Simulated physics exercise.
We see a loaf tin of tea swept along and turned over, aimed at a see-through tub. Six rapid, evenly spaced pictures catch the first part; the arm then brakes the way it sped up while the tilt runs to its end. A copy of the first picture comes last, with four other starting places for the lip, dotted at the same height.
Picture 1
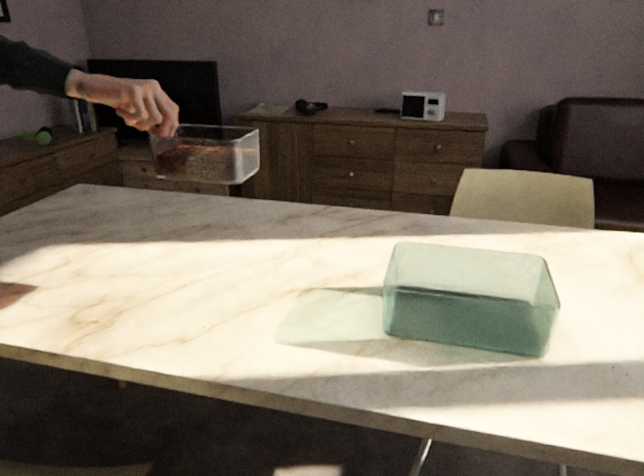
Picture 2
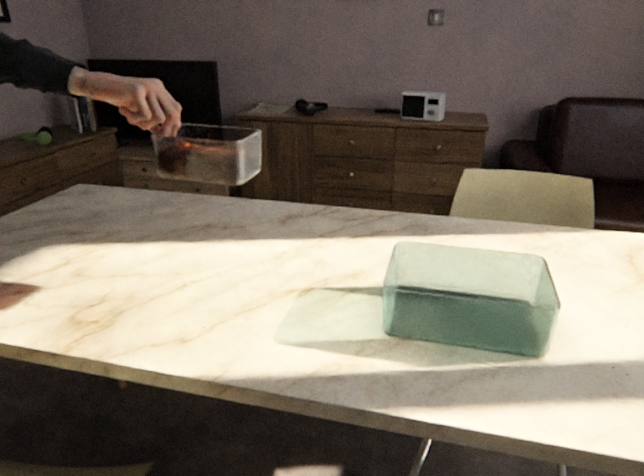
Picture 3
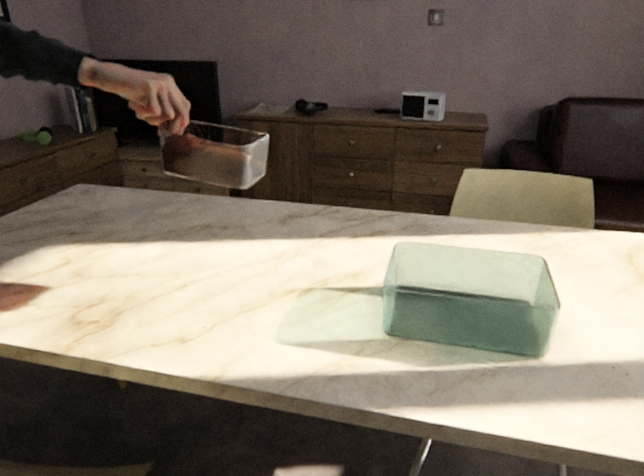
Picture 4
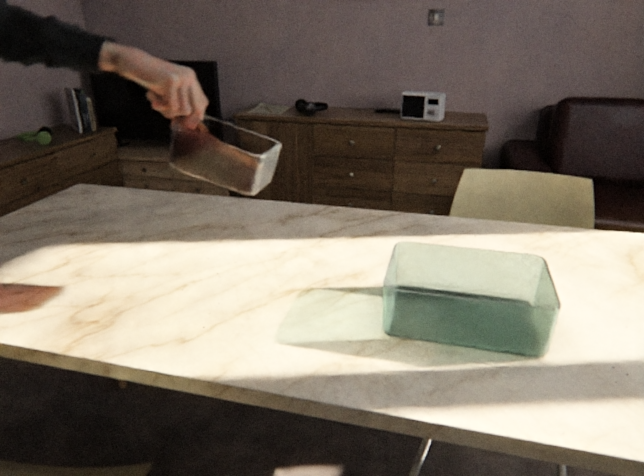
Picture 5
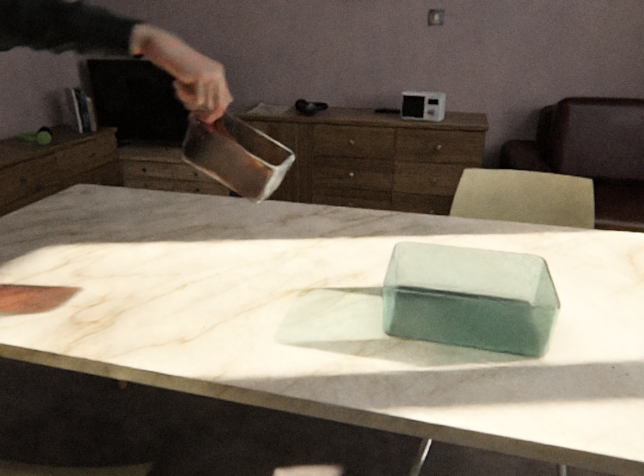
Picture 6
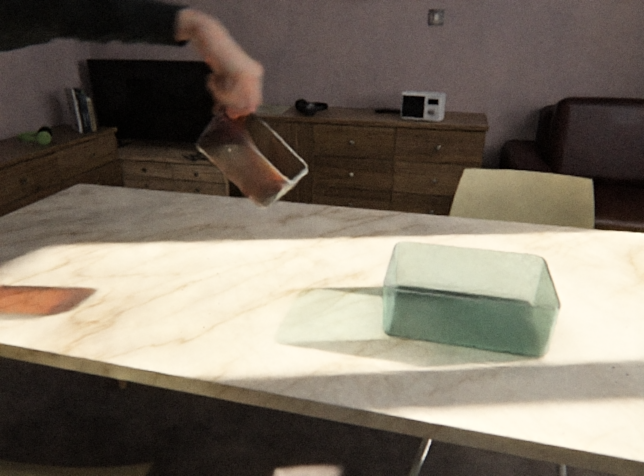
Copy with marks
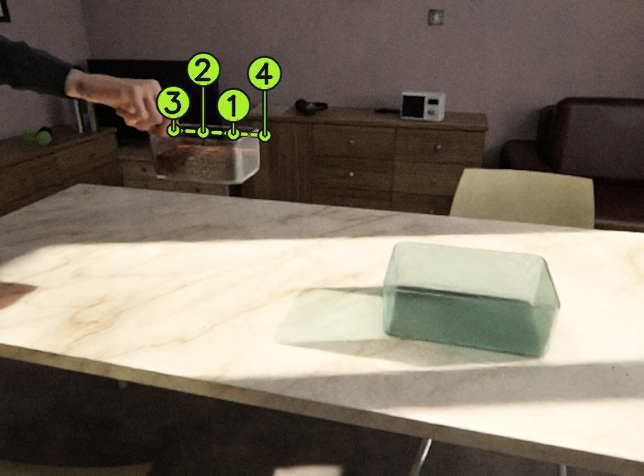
A clear loaf tin of reddish-brown tea moving right and tilting steadily in a hand above a marble table with a see-through tub.
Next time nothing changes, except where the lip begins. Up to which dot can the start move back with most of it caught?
That is dot 4.
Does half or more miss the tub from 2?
Yes, that goes wrong.
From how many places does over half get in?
One of the four.
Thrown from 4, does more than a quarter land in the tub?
Yes, clearly.
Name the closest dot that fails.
1.
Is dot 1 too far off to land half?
Yes, that goes wrong.
On the marked copy, 1 at (233, 133); 2 at (203, 131); 3 at (173, 130); 4 at (264, 135).
With 1, about 22 % lands in the tub, 73 % falls short and 5 % goes beside or beyond.
With 2, about 1 % lands in the tub, 97 % falls short.
With 3, about 0 % lands in the tub, 99 % falls short.
With 4, about 65 % lands in the tub, 23 % falls short and 12 % goes beside or beyond.
